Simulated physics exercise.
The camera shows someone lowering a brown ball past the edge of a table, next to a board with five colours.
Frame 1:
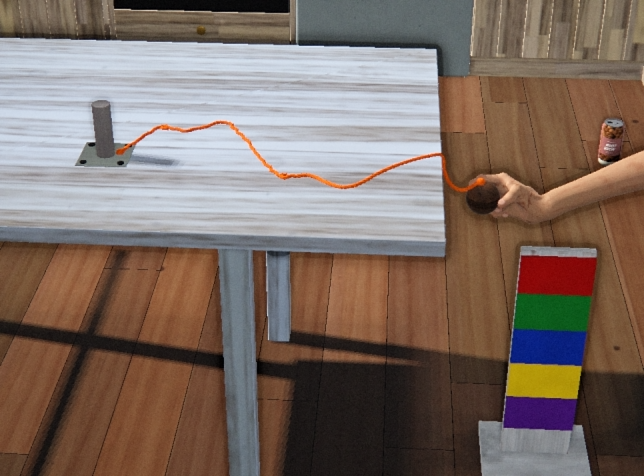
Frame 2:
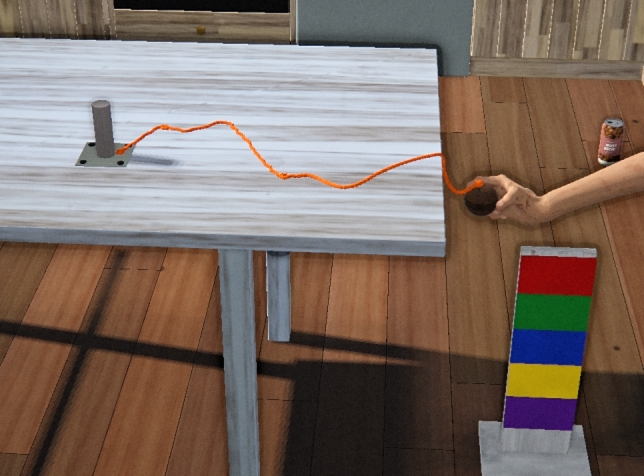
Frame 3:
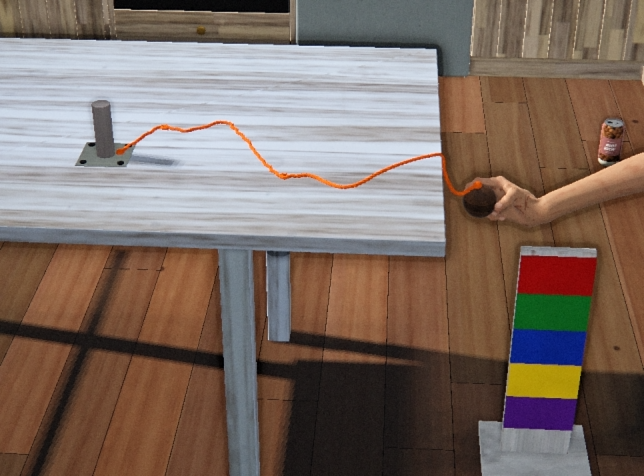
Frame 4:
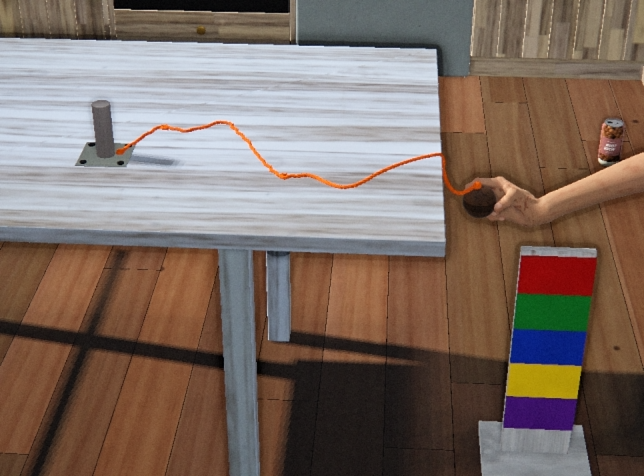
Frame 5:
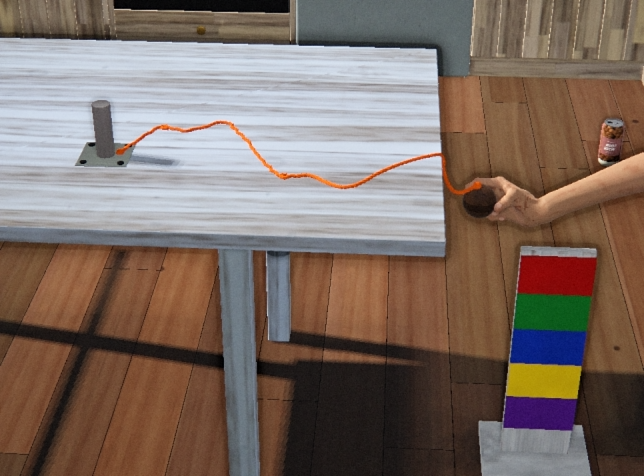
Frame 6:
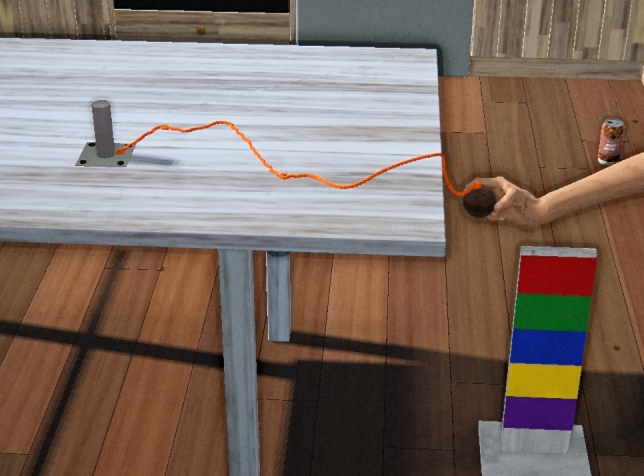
In a wood-floored room, a hand held a dark ball beside a pale table, an orange cord running from it to a metal post, near a striped color board, and almost nothing moved.
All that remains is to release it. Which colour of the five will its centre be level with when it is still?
Its centre will be level with yellow.
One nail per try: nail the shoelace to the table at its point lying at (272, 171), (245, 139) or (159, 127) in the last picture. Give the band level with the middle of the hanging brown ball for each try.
Taking the three tries in turn, you'd get red, green and blue.
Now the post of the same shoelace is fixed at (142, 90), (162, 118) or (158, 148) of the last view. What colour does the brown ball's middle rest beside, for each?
Yellow; purple; purple.
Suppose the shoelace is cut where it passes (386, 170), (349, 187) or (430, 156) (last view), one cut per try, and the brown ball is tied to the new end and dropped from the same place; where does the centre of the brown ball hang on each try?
First (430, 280), then (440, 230), then (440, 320).
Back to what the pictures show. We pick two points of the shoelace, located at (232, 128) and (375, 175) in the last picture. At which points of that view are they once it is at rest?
Near (303, 148) and (436, 240).
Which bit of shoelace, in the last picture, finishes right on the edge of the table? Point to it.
You'll find it somewhere near (285, 178).
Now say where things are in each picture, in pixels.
Brown ball (483, 197); red (557, 278); green (553, 313); blue (548, 349); yellow (544, 382); purple (540, 415), in the first frame.
Brown ball (481, 199); shoelace through (151, 132) (220, 122) (260, 159) (323, 181) (407, 162), in the second frame.
Brown ball (480, 201), in the third frame.
Brown ball (479, 201); shoelace through (151, 132) (220, 122) (260, 159) (323, 181) (407, 162), in the fourth frame.
Brown ball (479, 201), in the fifth frame.
Brown ball (479, 201); shoelace through (151, 132) (220, 122) (260, 159) (323, 181) (407, 162), in the sixth frame.
Early on, ball near (428, 350); level with blue.
Midway, ball near (424, 362); level with yellow.
Finally, ball near (423, 371); level with yellow. The yellow one.
